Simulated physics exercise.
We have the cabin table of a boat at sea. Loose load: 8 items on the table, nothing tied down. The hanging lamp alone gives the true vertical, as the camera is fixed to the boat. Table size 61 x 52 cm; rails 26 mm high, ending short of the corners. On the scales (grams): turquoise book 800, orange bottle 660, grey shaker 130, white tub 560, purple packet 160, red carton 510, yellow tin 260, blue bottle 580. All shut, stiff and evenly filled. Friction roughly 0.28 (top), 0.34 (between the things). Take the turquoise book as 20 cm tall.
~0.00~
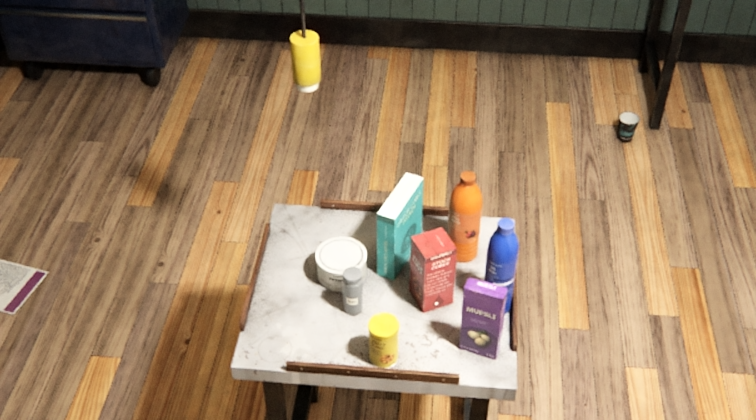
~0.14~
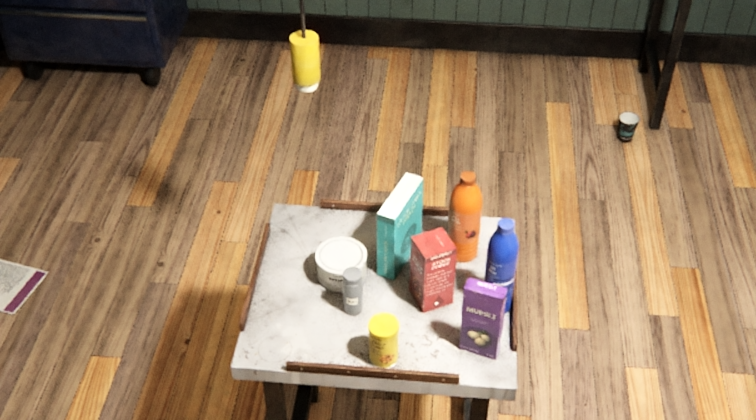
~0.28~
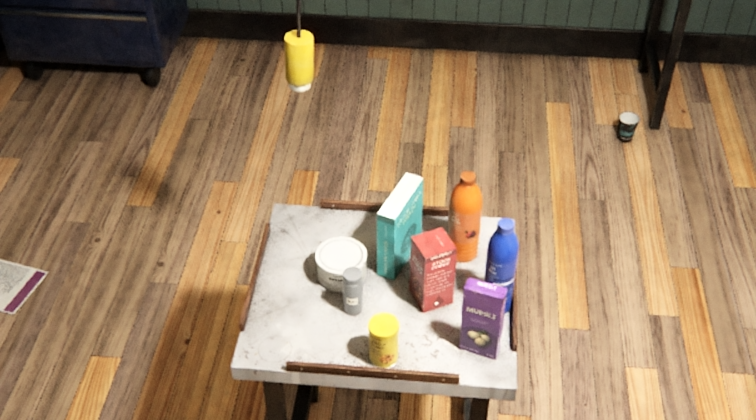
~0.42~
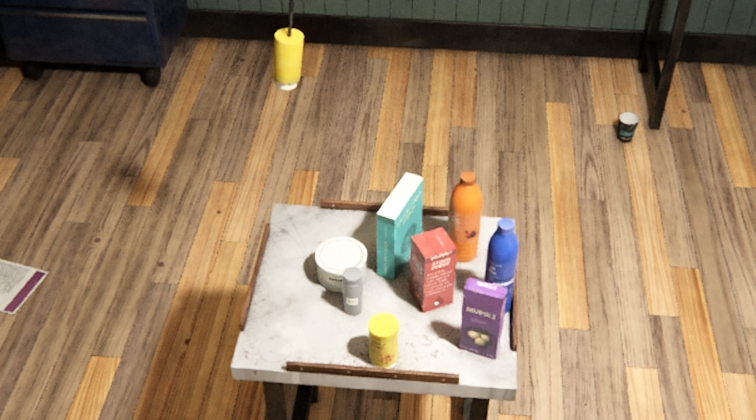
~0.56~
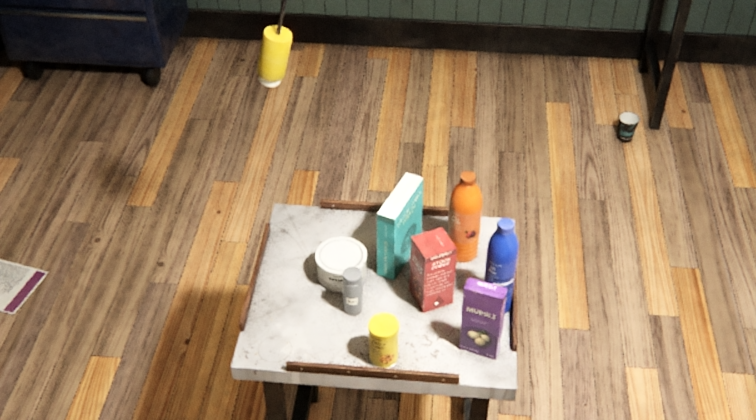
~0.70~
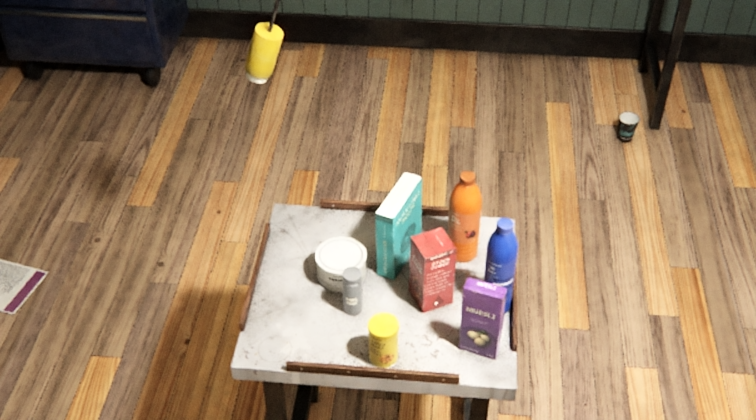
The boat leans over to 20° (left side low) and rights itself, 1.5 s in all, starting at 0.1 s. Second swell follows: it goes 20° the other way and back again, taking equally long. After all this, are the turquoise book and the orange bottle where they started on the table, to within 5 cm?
The turquoise book is displaced; the orange bottle does not move.
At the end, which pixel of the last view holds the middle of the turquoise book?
End position: Roughly (348, 230).
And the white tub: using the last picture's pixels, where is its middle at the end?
You'll see it about at (314, 268) in the last picture.
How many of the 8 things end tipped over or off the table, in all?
In total, 1.
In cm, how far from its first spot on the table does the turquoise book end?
Displacement: Approx. 17 cm.
After 1.10 s, heel 15°, left side down; turquoise book on its side near (349, 224); orange bottle moved 6 cm near (440, 214); white tub moved 7 cm.
After 2.50 s, heel 18°, right side down; turquoise book on its side near (325, 228); orange bottle moved 6 cm near (440, 214); white tub moved 11 cm.
In the end (3.6 s), toppled on the table, turquoise book; not toppled but over 5 cm from the start, white tub; the other 6 under 5 cm from the start. In the last view, turquoise book near (348, 230), orange bottle near (465, 215).
